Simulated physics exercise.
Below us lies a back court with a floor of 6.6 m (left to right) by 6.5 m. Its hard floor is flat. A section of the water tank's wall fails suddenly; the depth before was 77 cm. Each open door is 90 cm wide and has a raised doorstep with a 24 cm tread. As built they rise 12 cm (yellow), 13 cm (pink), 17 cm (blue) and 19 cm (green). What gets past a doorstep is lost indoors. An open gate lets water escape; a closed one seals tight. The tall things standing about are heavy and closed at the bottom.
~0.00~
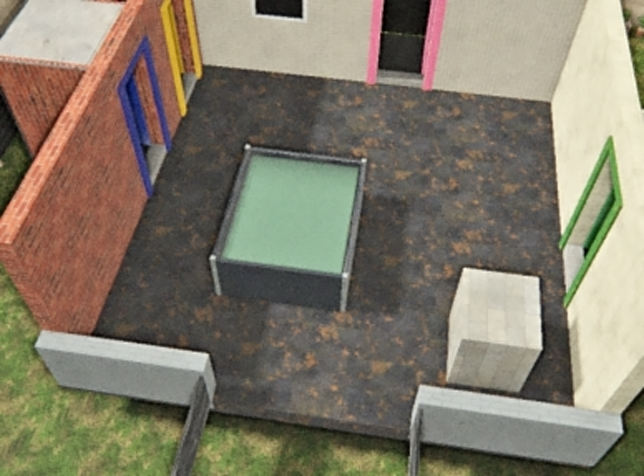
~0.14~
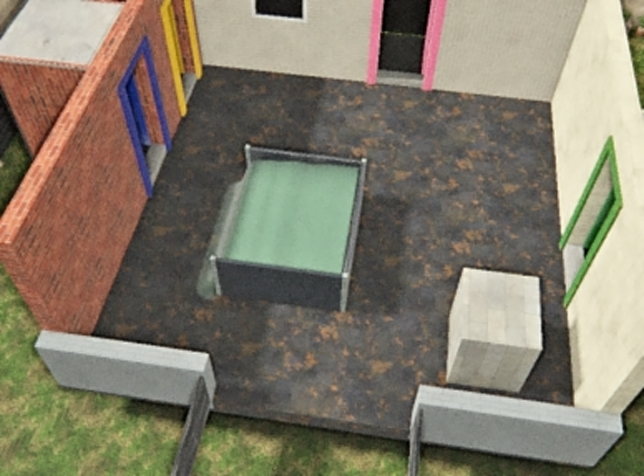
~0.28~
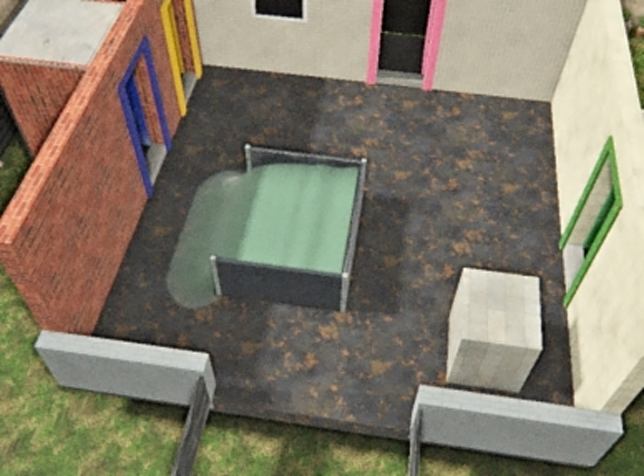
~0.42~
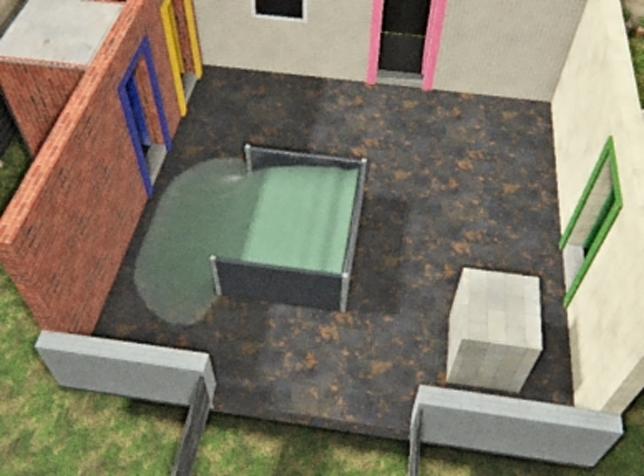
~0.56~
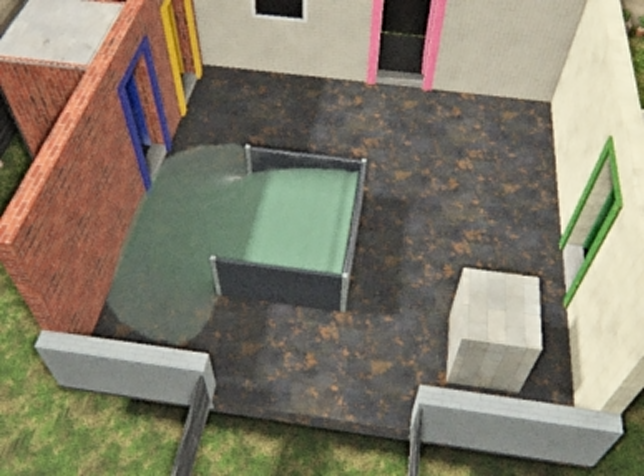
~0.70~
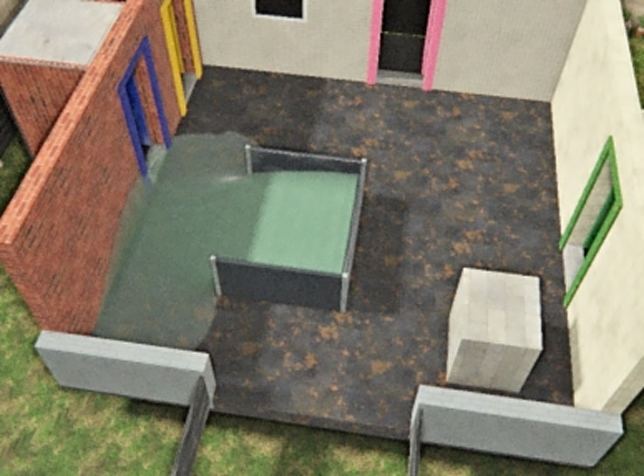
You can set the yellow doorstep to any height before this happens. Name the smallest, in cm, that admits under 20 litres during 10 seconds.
Some 10 cm above the ground.
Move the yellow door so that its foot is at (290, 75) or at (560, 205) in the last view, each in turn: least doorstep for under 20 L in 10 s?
Roughly 12.5 and 6.5 cm.
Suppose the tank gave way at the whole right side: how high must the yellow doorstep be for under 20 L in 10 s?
Some 8.5 cm.
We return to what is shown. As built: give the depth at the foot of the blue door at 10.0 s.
Some 7.5 cm.
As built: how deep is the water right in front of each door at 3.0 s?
Depths in cm: Yellow 9, pink 1, blue 20, green 0.
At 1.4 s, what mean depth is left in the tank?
Some 32 cm.
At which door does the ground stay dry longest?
It is the green one.
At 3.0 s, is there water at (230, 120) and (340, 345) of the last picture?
In that order: Under water, wet.
After 1.4 s water covers 20 % of the floor, deepest (52 cm) near (147, 232); 6 cm at the yellow door, 0 litres in over its 12 cm doorstep.
After 3.0 s water covers 50 % of the floor, deepest (32 cm) near (81, 364); 9 cm at the yellow door, 0 litres in over its 12 cm doorstep.
After 10.0 s water covers 100 % of the floor, deepest (10 cm) near (437, 109); 7 cm at the yellow door, 11 litres in over its 12 cm doorstep.
At the yellow door as built, the water arrived by 1.2 s and peaked near 13 cm at 5.2 s.
Run again over the same 10 s with other heights there, 32 litres in over 8.5 cm, 13 litres over 11.5 cm. The limit of 20 litres is kept from about 10 cm up.
